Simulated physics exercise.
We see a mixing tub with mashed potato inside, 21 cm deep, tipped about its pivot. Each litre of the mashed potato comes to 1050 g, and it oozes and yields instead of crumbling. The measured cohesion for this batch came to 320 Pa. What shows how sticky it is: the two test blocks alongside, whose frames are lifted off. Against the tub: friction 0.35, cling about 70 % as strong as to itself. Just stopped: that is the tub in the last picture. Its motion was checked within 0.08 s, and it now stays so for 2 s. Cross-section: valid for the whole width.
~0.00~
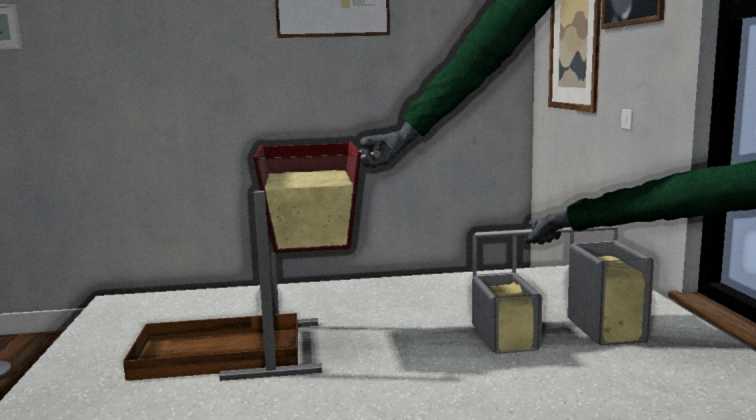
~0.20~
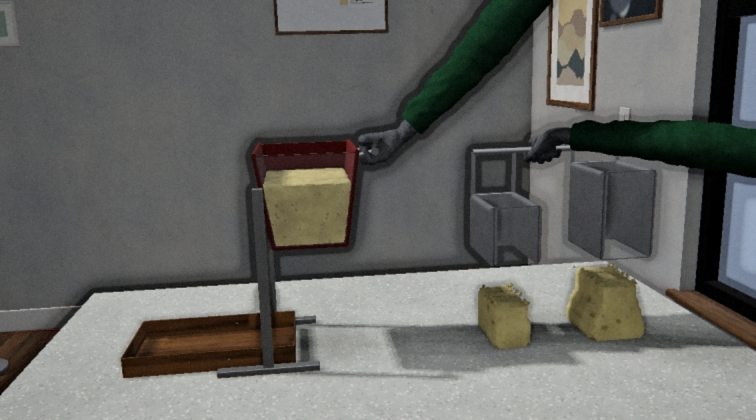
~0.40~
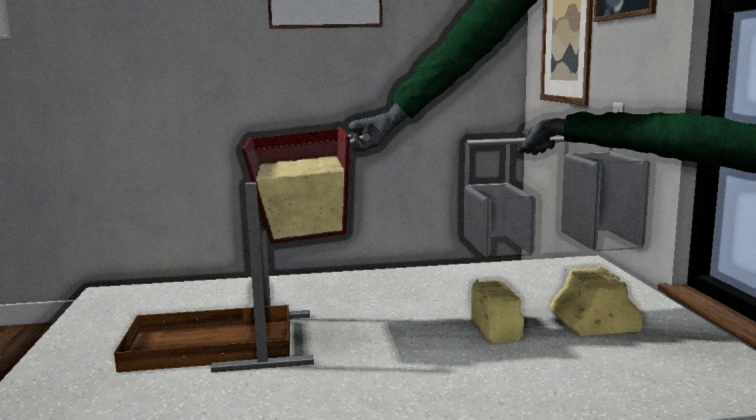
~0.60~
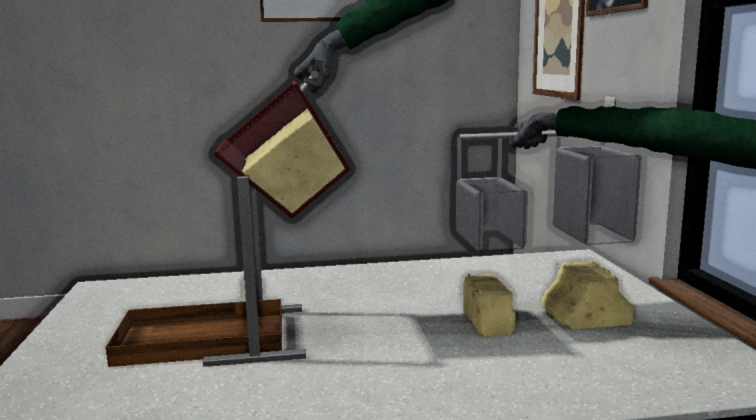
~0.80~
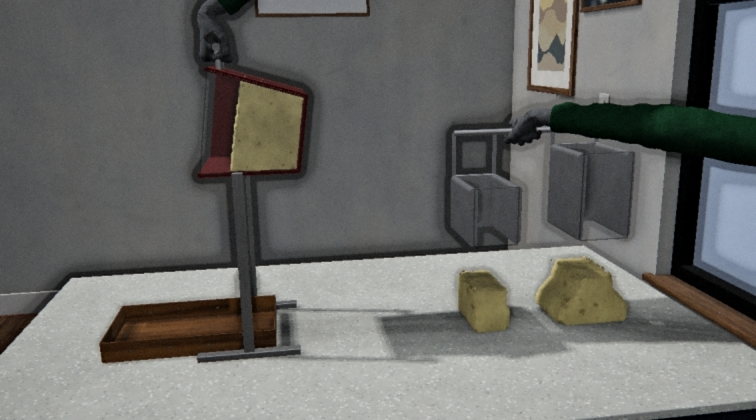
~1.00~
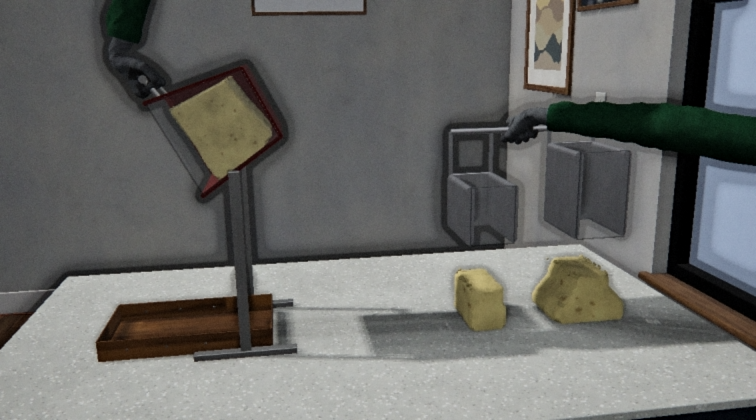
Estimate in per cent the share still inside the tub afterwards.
I would say about 0 percent.
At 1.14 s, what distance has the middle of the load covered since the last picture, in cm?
13 cm.
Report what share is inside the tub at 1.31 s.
Around 0 per cent.
After 1.14 s, the tub is at 117 degrees and holds 53 %.
After 1.31 s, the tub is at 117 degrees and holds 0 %.
After 1.48 s, the tub is at 117 degrees and holds 0 %.
After 1.65 s, the tub is at 117 degrees and holds 0 %.
After 3.00 s, at the end, the tub is at 117 degrees and holds 0 %.
